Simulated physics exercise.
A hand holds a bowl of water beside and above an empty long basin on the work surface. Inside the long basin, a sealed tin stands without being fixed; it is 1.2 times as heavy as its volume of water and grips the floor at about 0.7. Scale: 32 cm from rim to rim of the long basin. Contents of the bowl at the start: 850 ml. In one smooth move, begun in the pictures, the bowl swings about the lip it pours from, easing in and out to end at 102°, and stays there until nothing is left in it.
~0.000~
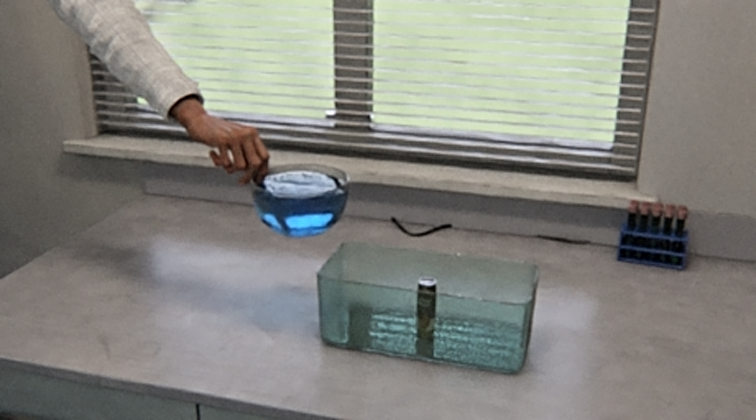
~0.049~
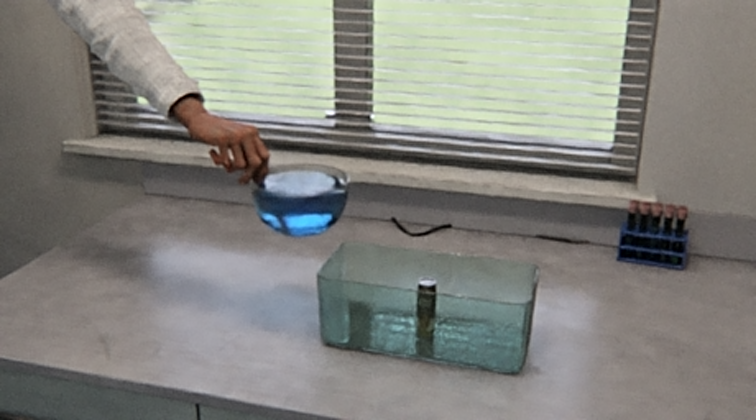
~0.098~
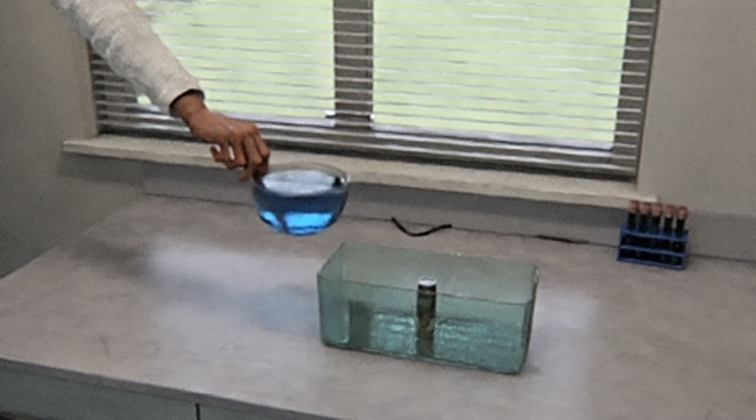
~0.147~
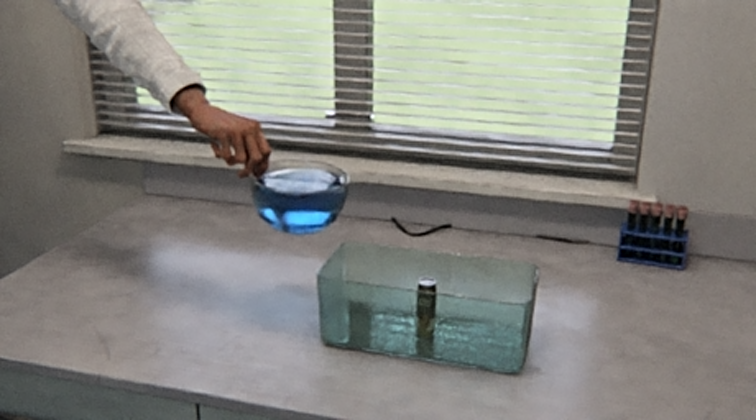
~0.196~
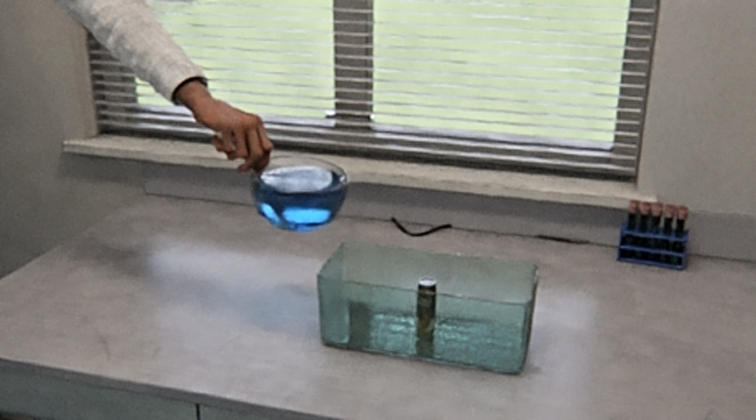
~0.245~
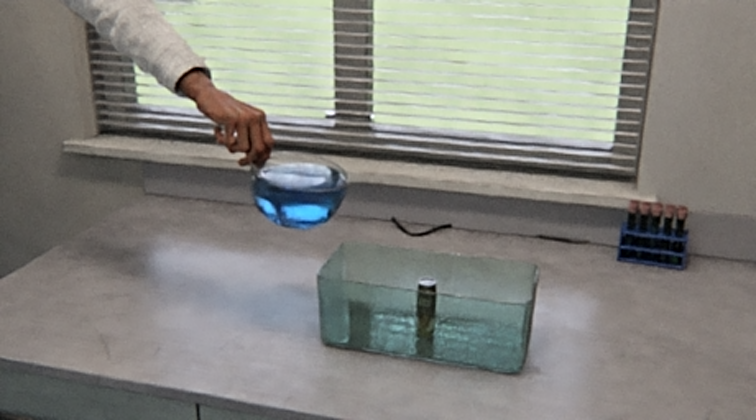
On a gray counter by a window, a hand held a glass bowl of blue liquid above and beside a greenish basin with a small tin inside, then slowly tilted the bowl slightly to the right.
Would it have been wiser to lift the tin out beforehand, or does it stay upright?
It should have come out; it tips over.
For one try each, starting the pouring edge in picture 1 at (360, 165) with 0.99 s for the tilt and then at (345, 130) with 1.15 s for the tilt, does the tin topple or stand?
The tin stays vertical the first time and stays vertical the second time.
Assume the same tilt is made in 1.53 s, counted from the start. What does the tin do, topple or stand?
Then the tin tumbles.
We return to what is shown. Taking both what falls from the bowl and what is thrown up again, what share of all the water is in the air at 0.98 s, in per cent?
About 18 percent.
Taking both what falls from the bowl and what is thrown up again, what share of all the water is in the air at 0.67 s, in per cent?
Estimate: Some 34 % of the total.
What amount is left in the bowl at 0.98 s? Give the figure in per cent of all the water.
Around 7 percent of it.
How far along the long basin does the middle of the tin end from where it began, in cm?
Looks like roughly 7.0 cm in total.
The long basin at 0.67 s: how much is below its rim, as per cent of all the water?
About 10%.
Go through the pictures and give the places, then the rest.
It leans 0°; its right rim is at (346, 184); the water meets the walls at (259, 181) and (345, 189); the long basin's rim runs from (330, 259) to (535, 285); the tin's top is at (427, 284), in the first picture.
It leans 0°; its right rim is at (346, 184); the water meets the walls at (259, 180) and (346, 189), in the second picture.
It leans 2°; its right rim is at (346, 185); the water meets the walls at (259, 179) and (346, 188), in the third picture.
It leans 4°; its right rim is at (346, 185); the water meets the walls at (259, 178) and (345, 186), in the fourth picture.
It leans 7°; its right rim is at (346, 185); the water meets the walls at (258, 175) and (346, 184), in the fifth picture.
It leans 11°; its right rim is at (346, 185); the water meets the walls at (258, 172) and (346, 181), in the sixth picture.
Then, 0.67 s in, the tilt is 64° and 56 per cent is still to pour; the tin stands where it began.
Then, 0.98 s in, the tilt is 96° and 7 per cent is still to pour; the tin leans 31°.
Then, 1.30 s in, the tilt is 102° and 0 per cent is still to pour; the tin lies on its side.
Then, 1.65 s in, the tilt is 102° and 0 per cent is still to pour; the tin lies on its side.
Finally, the tin lies on its side.
